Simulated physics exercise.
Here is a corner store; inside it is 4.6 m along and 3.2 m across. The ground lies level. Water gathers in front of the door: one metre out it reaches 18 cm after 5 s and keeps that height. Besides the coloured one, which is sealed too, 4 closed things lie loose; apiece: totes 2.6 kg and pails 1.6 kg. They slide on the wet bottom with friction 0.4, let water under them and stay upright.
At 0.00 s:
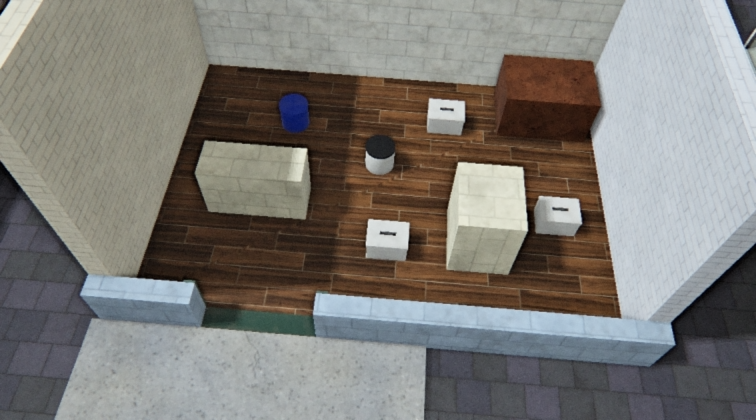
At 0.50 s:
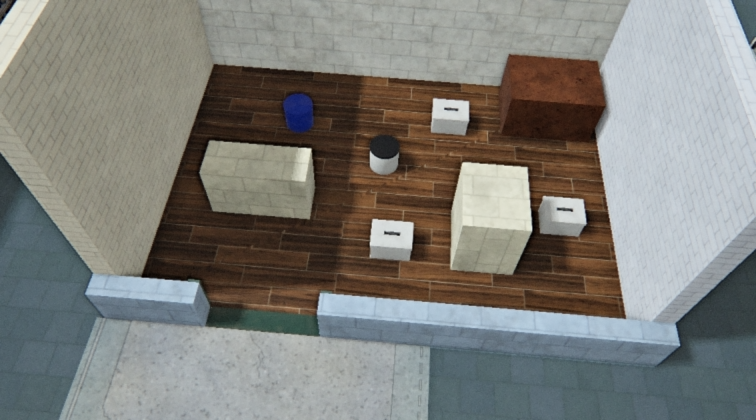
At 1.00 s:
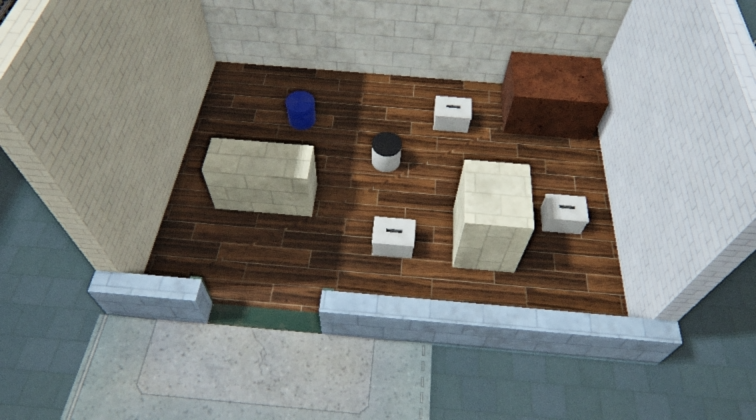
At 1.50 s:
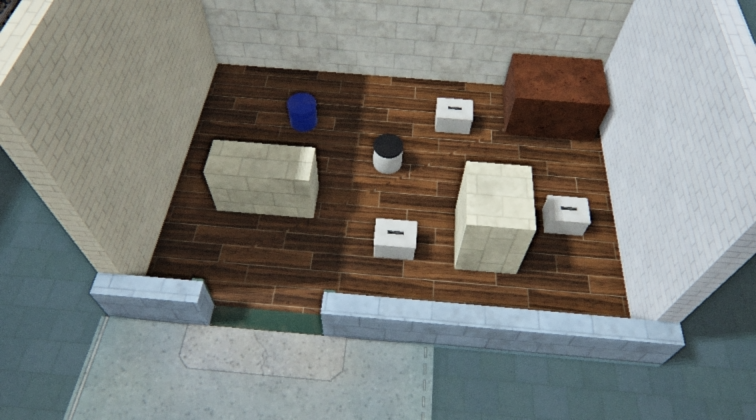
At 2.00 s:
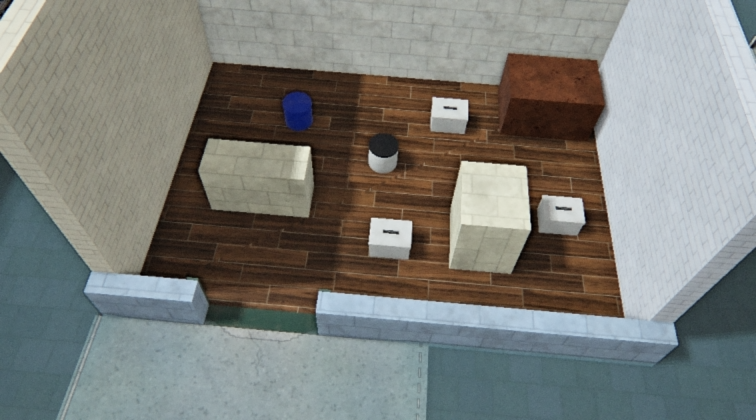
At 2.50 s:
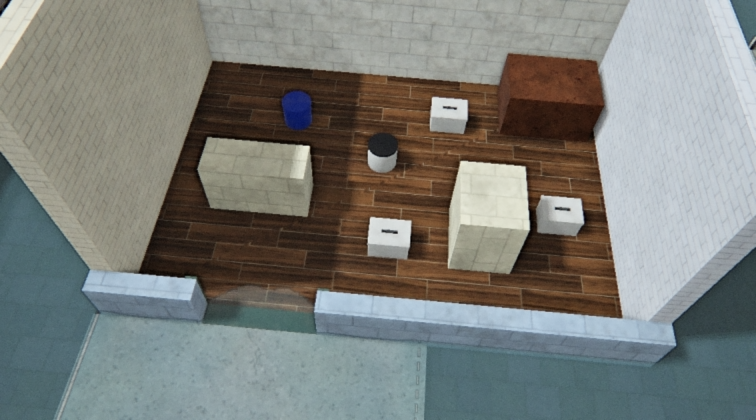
Water spreading over the paving outside a small walled room and reaching the doorway, while the blue pail and white boxes stay still.
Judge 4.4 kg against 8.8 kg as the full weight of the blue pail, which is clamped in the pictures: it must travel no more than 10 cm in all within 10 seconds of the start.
I expect that the smaller load will do.
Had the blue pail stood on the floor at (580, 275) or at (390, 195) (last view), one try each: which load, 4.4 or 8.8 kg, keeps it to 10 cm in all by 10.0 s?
In turn: Either load holds; neither holds.
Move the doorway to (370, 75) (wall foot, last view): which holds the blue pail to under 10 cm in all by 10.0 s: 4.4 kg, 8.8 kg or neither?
In that case only the higher weight holds it.
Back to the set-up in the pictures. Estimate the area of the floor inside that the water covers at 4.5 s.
Some 3.0 m2.
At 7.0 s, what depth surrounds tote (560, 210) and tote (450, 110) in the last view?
About 0 and 3 cm.
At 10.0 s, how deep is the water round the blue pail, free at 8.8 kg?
Roughly 4 cm.
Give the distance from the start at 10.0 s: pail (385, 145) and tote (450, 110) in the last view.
In that order: 100 cm, 60 cm.
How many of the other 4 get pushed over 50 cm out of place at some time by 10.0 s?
That makes 3.
After 3.5 s the blue pail would be 0 cm from its start with 4.4 kg and 0 cm from its start with 8.8 kg; 0 cm of water round it then.
After 4.5 s the blue pail would be 0 cm from its start with 4.4 kg and 0 cm from its start with 8.8 kg; 0 cm of water round it then.
After 7.0 s the blue pail would be 0 cm from its start with 4.4 kg and 0 cm from its start with 8.8 kg; 1 cm of water round it then.
After 10.0 s the blue pail would be 0 cm from its start with 4.4 kg and 0 cm from its start with 8.8 kg; 4 cm of water round it then.
